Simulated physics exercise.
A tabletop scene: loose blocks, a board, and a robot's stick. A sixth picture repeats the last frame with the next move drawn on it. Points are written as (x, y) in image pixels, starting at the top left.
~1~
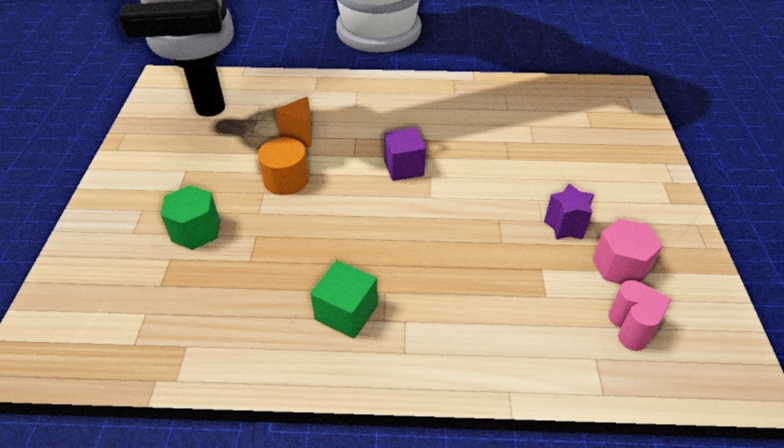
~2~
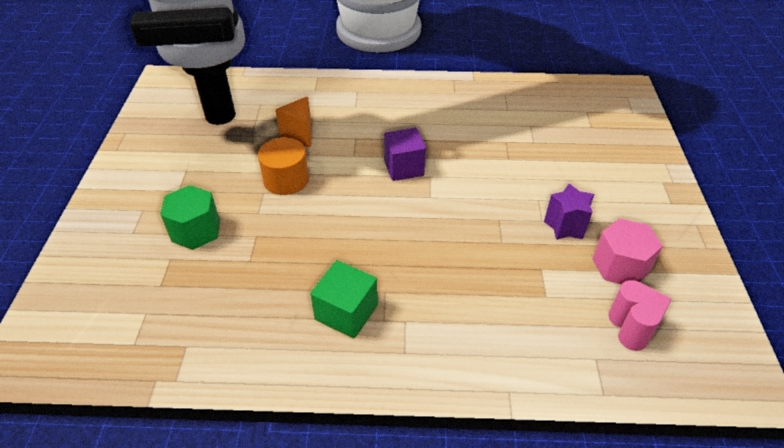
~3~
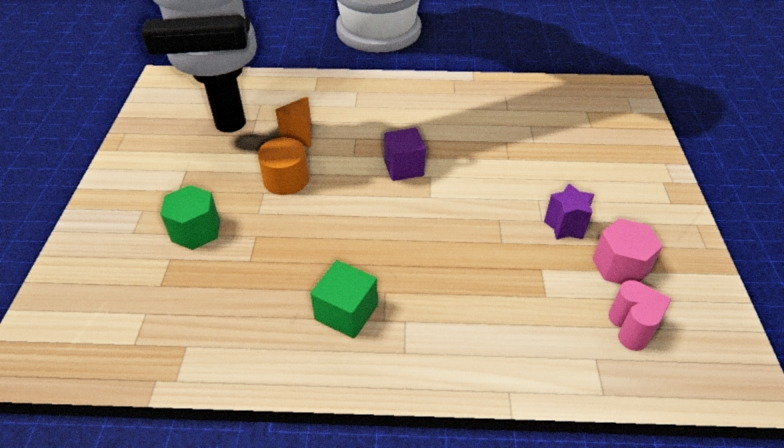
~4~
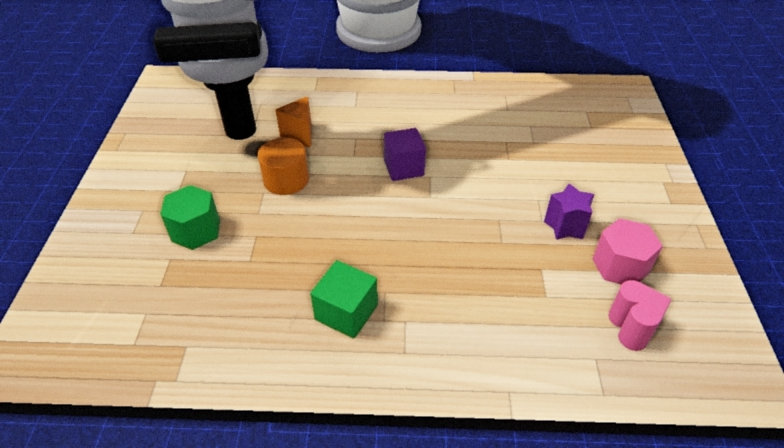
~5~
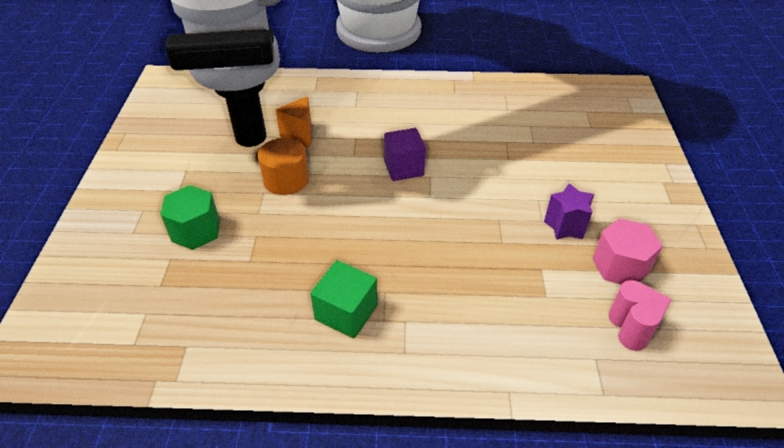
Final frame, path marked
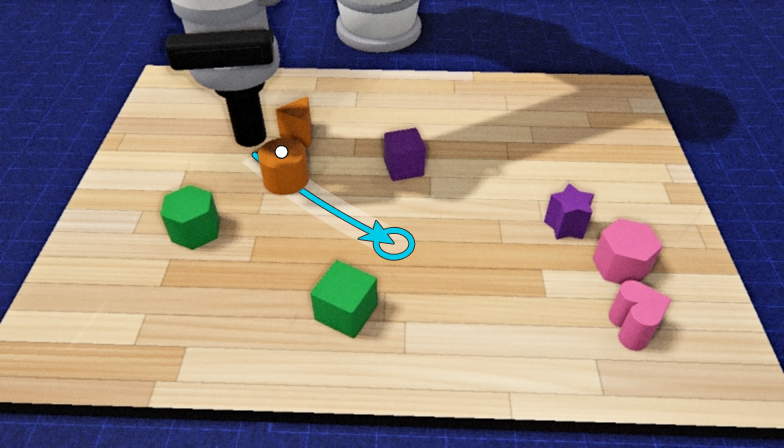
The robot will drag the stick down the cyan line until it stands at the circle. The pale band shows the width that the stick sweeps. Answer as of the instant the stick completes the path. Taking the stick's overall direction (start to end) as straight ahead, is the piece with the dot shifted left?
My answer is no.
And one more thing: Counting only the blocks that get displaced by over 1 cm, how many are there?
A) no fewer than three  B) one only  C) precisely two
Letter B.
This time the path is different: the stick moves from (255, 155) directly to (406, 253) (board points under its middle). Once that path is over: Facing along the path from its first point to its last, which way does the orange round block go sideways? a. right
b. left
a
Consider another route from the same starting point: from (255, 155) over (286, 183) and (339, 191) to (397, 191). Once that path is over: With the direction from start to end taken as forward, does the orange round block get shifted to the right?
I believe so.
The drawn path runs from (255, 155) via (293, 184) and (339, 214), ending at (394, 244); the dot is on the orange round block.
On the path given first. One third of the way, stick at (291, 167); orange round block at (315, 177).
Two thirds of the way, stick at (338, 197); orange round block at (362, 212).
At the end, stick at (394, 226); orange round block at (402, 250); orange triangular piece not moved.
